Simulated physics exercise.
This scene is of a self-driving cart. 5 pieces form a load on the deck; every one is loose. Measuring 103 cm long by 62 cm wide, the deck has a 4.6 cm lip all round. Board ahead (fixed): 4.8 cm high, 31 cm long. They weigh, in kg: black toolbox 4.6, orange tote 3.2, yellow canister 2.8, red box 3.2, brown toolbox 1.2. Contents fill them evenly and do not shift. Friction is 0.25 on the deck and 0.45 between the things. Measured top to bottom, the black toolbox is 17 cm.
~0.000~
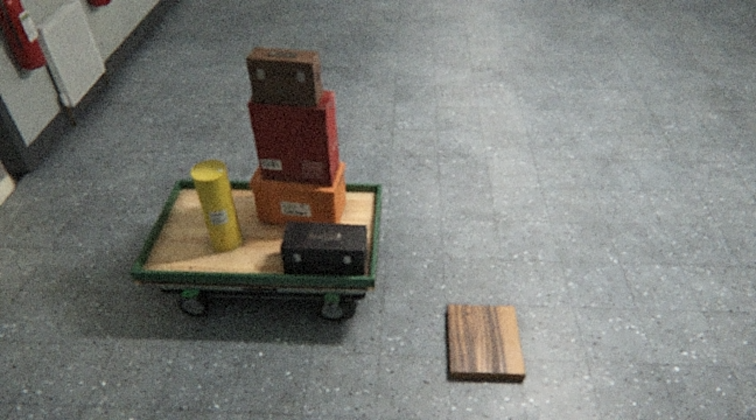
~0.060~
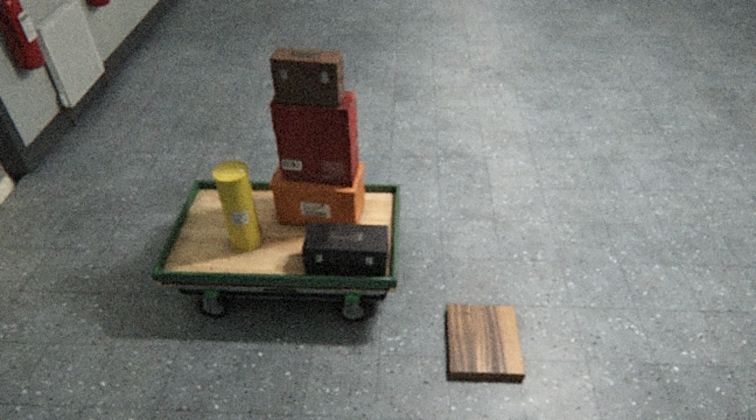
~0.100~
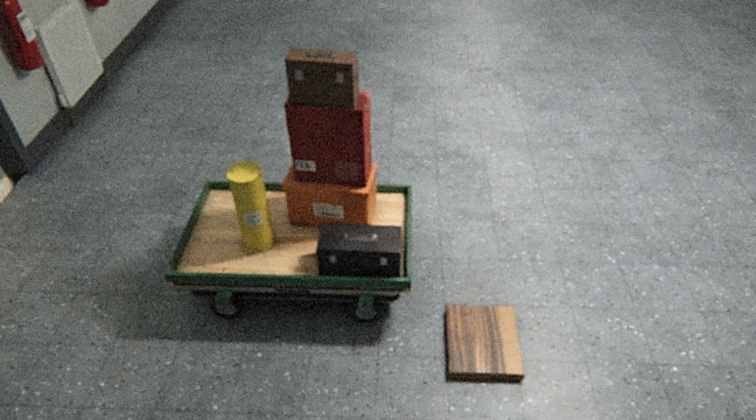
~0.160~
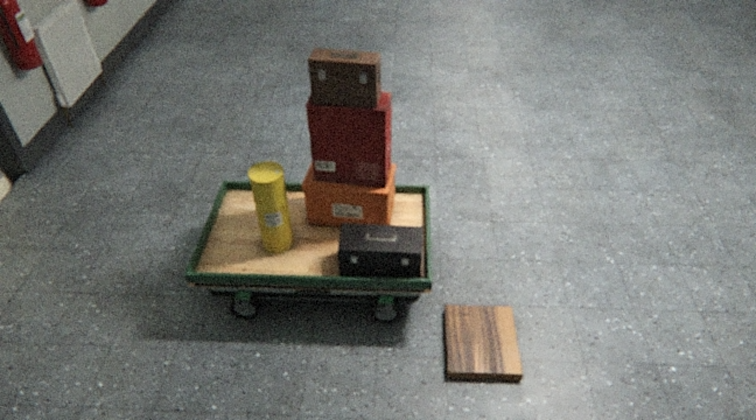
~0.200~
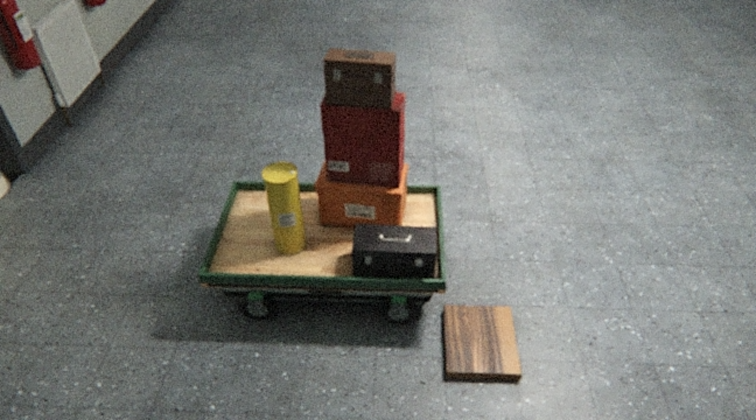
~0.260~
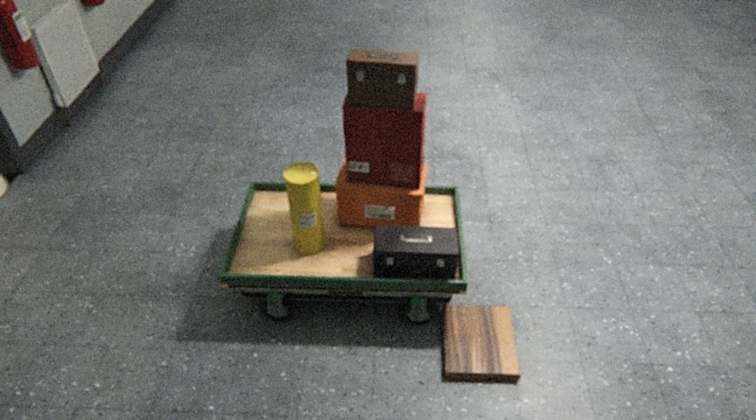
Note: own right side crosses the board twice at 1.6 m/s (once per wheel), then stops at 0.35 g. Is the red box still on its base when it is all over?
Yes, it is still on its base.
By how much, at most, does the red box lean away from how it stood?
About 6°.
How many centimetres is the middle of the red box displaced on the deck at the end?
Net shift near 16 cm.
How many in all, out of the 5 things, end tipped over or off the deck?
In total, 1.
After 0.66 s, 106 cm covered; red box moved 5 cm near (522, 137); brown toolbox moved 9 cm; black toolbox moved 5 cm.
After 1.26 s, 196 cm covered; red box moved 6 cm near (740, 138); brown toolbox moved 7 cm; yellow canister 5° off upright.
In the end (2.1 s), toppled on the deck, yellow canister; not toppled but over 10 cm from the start, orange tote, red box and brown toolbox; black toolbox under 10 cm from the start.
